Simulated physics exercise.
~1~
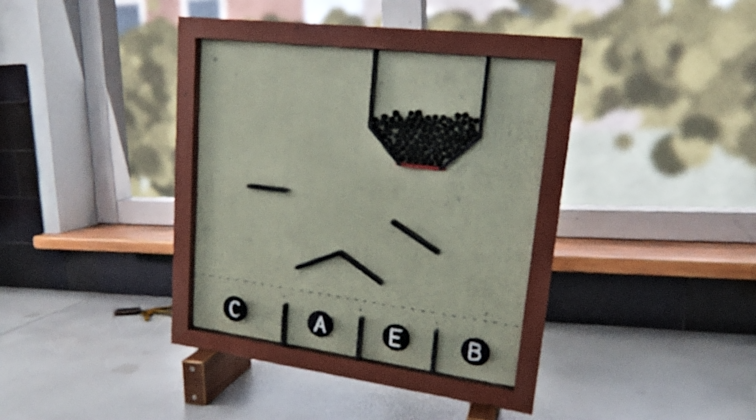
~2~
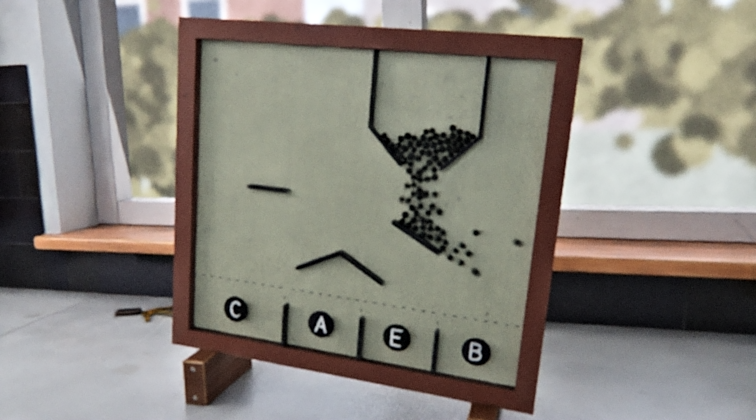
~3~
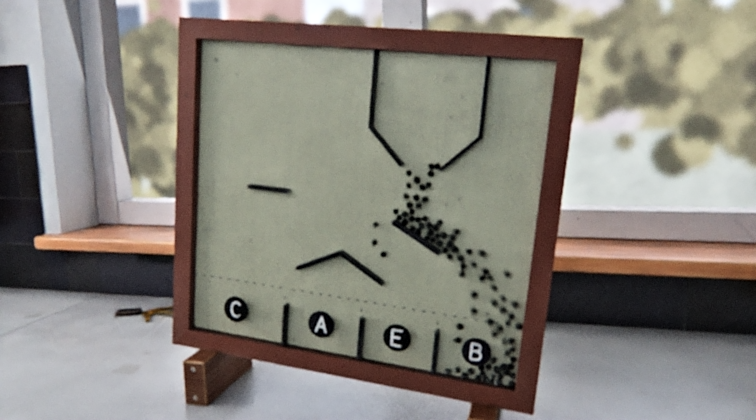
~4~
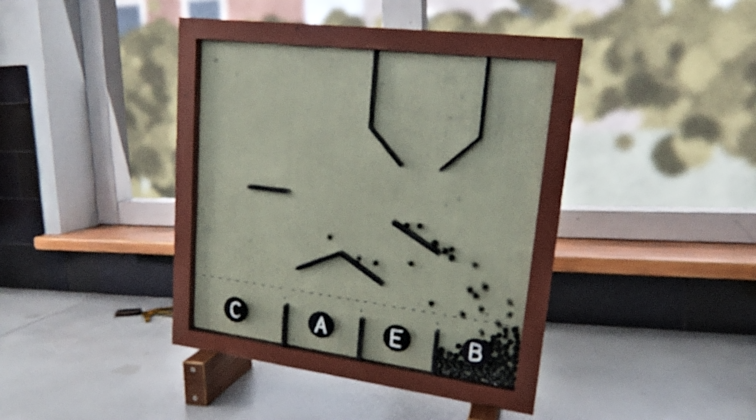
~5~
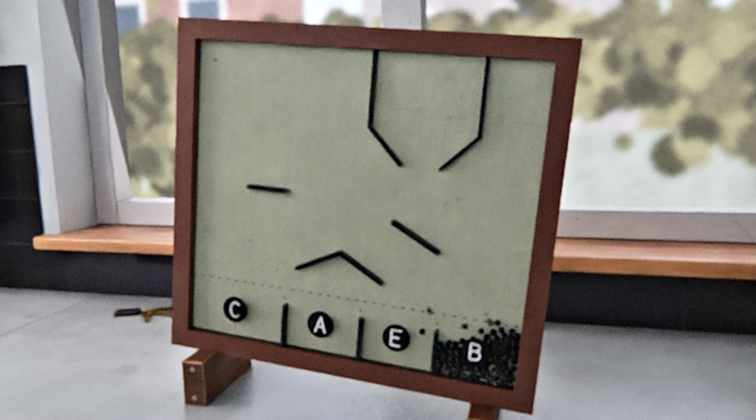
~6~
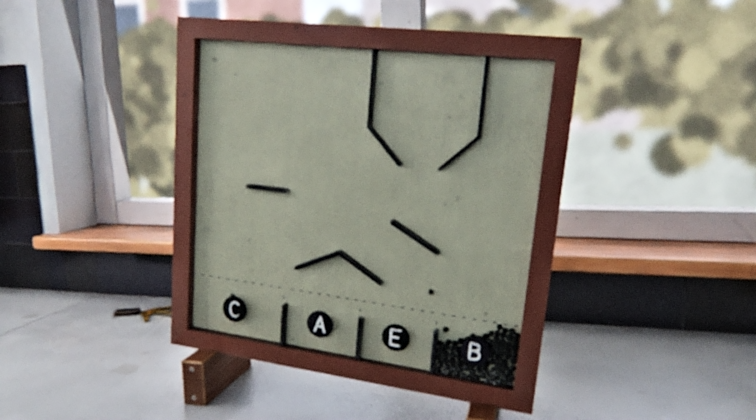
A mass of small black beads poured out of a hopper on an upright framed board, struck a slanted bar and streamed down to the right, with a few straying left, until practically all of them lay heaped in bin B.
